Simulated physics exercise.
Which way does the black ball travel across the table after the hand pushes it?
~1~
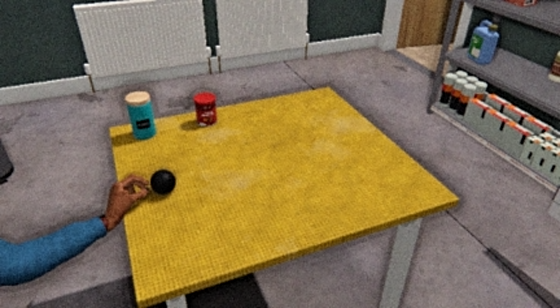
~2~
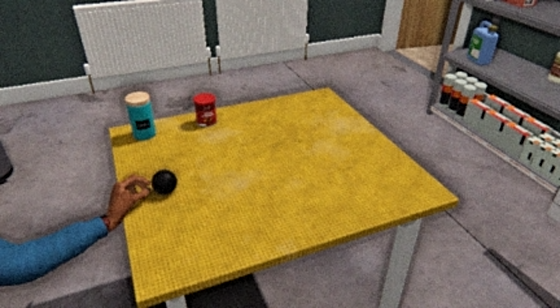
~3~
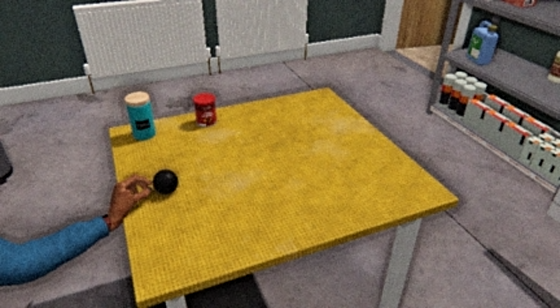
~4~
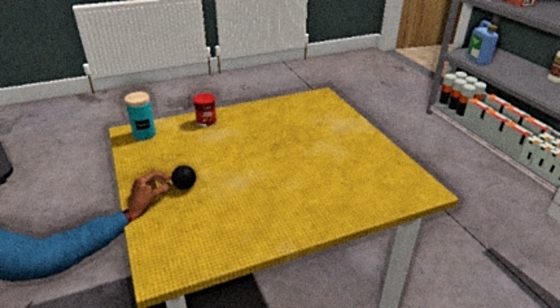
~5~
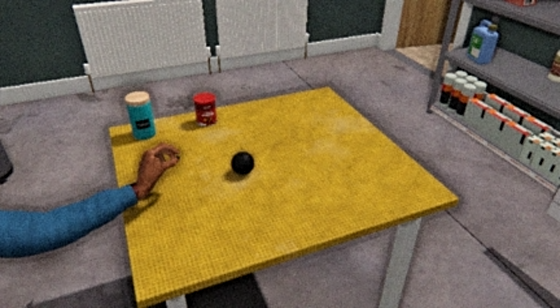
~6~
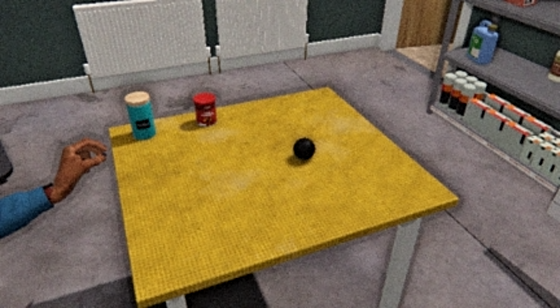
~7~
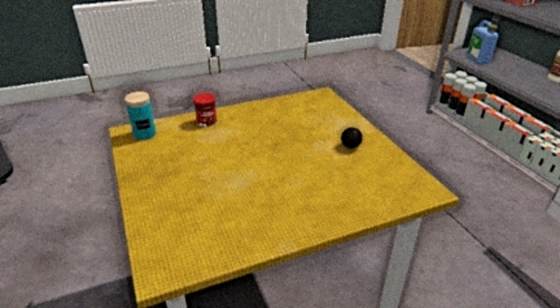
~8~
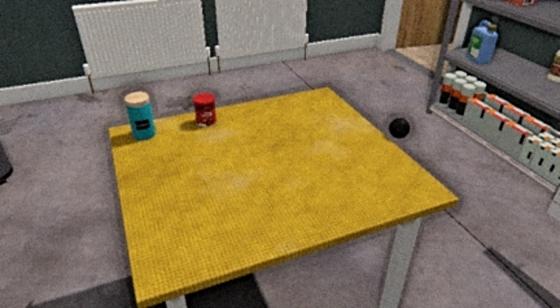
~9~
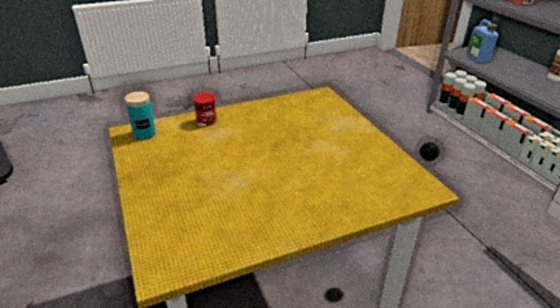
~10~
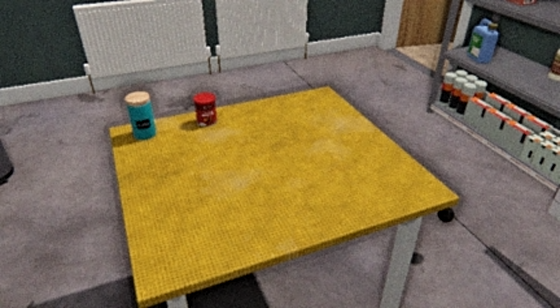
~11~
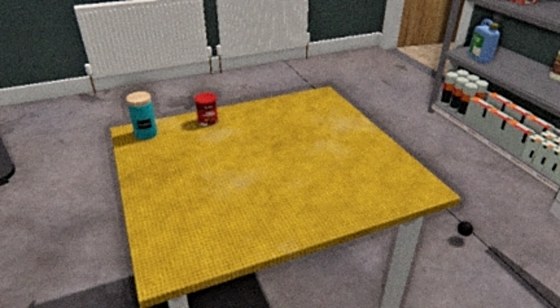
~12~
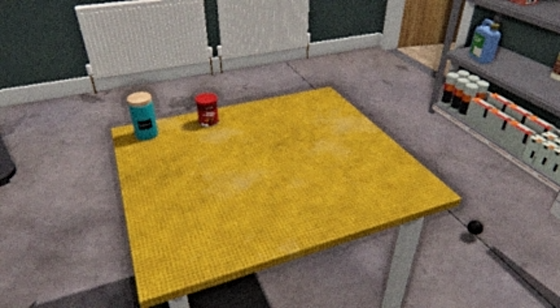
The black ball travels to the right across the table.
